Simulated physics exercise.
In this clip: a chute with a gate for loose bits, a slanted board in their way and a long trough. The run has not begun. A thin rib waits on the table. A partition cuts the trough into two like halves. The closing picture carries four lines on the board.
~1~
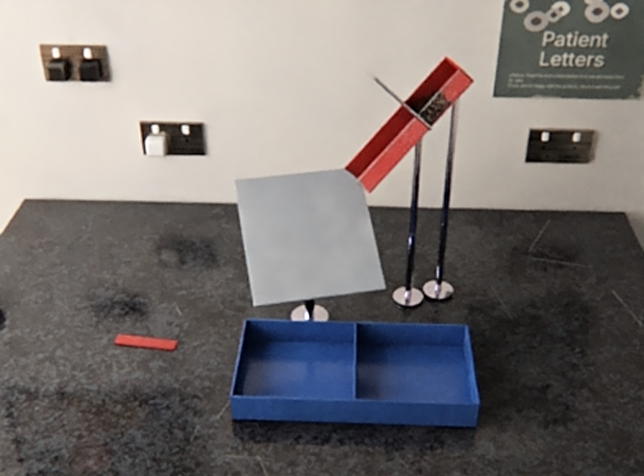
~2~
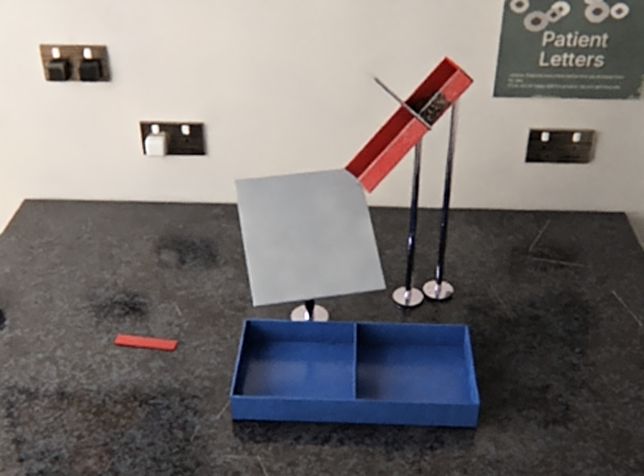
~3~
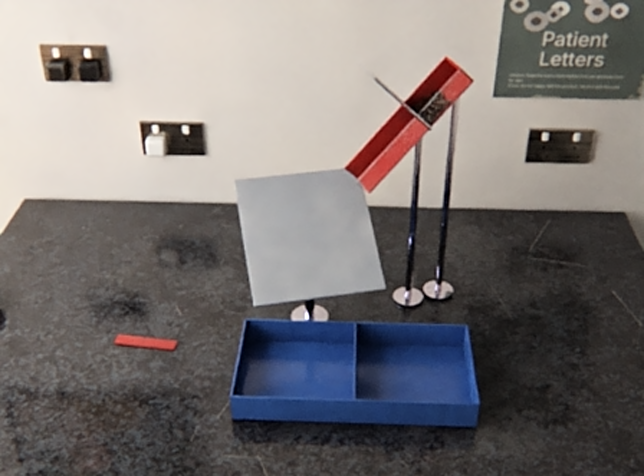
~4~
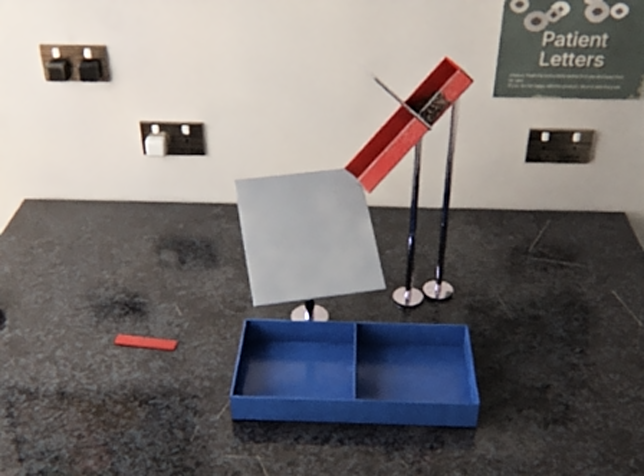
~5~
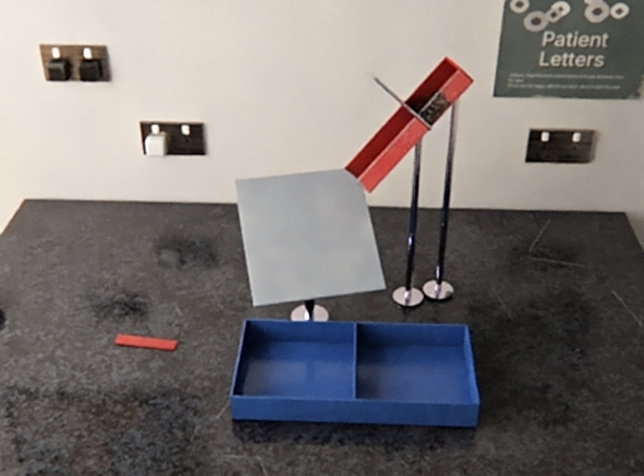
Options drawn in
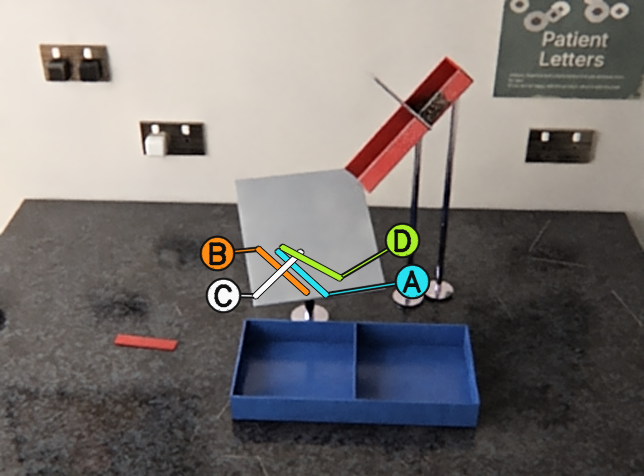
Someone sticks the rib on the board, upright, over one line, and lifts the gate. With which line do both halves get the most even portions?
Best: A.
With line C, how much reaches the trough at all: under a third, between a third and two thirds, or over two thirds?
Over two thirds.
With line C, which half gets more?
More lands on the left.
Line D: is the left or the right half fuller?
The right half.
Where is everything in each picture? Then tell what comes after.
In the first frame, load behind the gate near (429, 106), allspice berries; lip of the chute near (363, 186), sloping fairly steeply.
In the second frame, middle of the board near (309, 233), tilted fairly steeply; middle of its low edge near (321, 297); of its high edge near (297, 173).
In the third frame, front corners of the trough near (231, 396) and (479, 404); front end of its middle wall near (354, 400).
In the fourth frame, middle of the load near (429, 106); lip near (363, 186).
In the fifth frame, middle of the load near (429, 106); lip near (363, 186).
On the marked copy, line A from (278, 251) to (326, 294); line B from (258, 249) to (306, 292); line C from (300, 252) to (255, 295); line D from (282, 247) to (339, 277).
With A, of what is caught, close to half in the left half, close to half in the right.
With B, of what is caught, all but a few in the left half, only a few in the right.
With C, of what is caught, all but a few in the left half, only a few in the right.
With D, of what is caught, a small share in the left half, the bulk in the right.
